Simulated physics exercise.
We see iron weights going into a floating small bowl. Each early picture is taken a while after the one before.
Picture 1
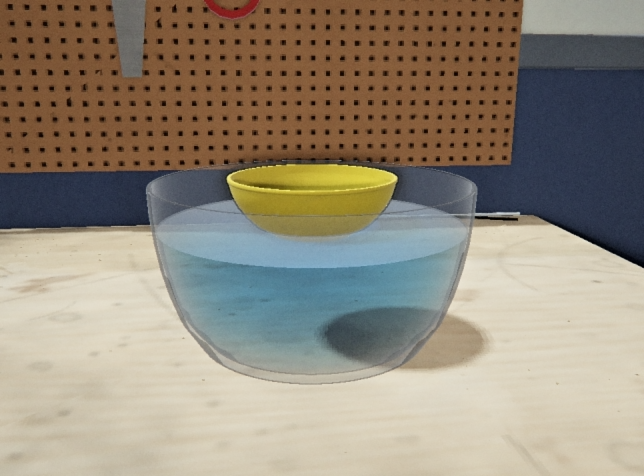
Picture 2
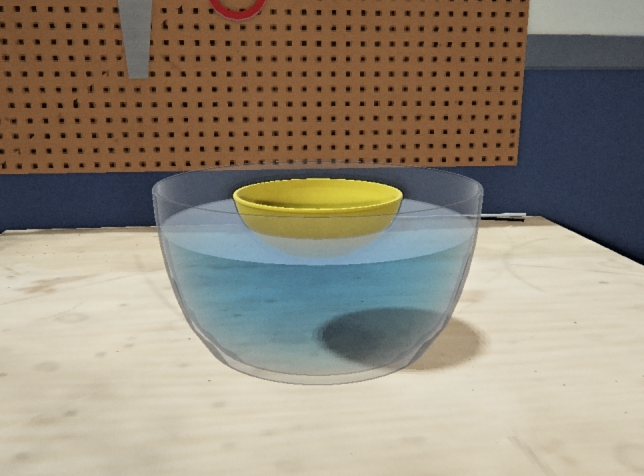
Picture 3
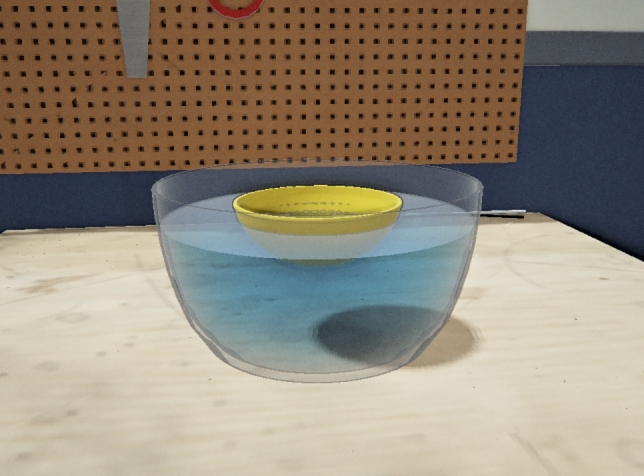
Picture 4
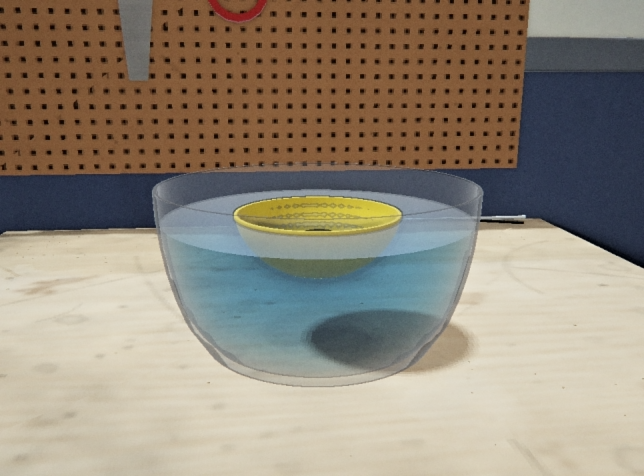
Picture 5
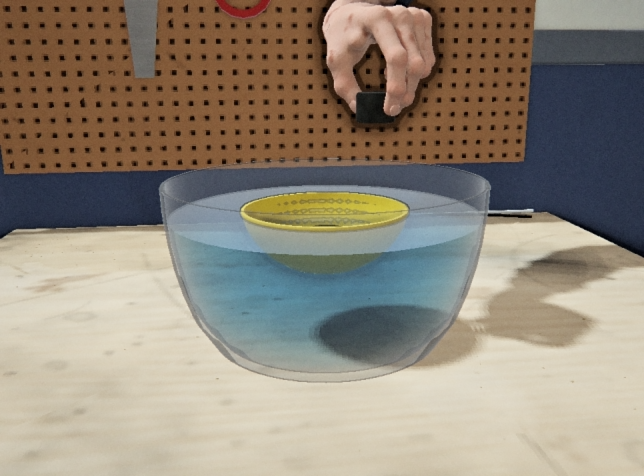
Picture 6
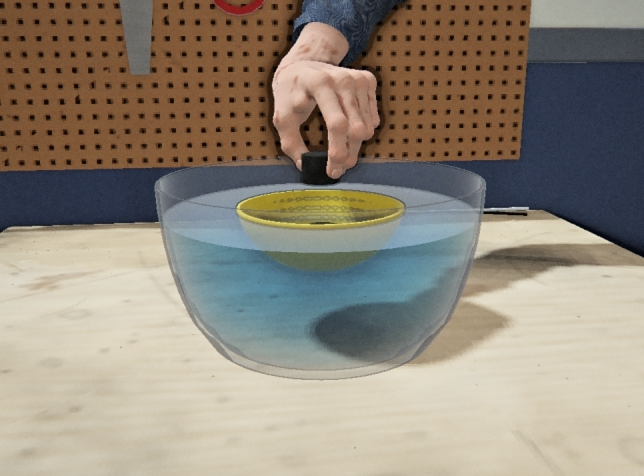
A yellow bowl floating in a clear basin of blue water sits lower and lower until its rim is near the surface, then a hand holding a small black object enters above it and lowers the object toward the bowl.
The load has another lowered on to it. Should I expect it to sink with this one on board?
Yes, it sinks.
Shortly, the iron weight is in and the small bowl dips.
Then, water pours in over its edge.
At the finish, the small bowl lies on the bottom with its load.
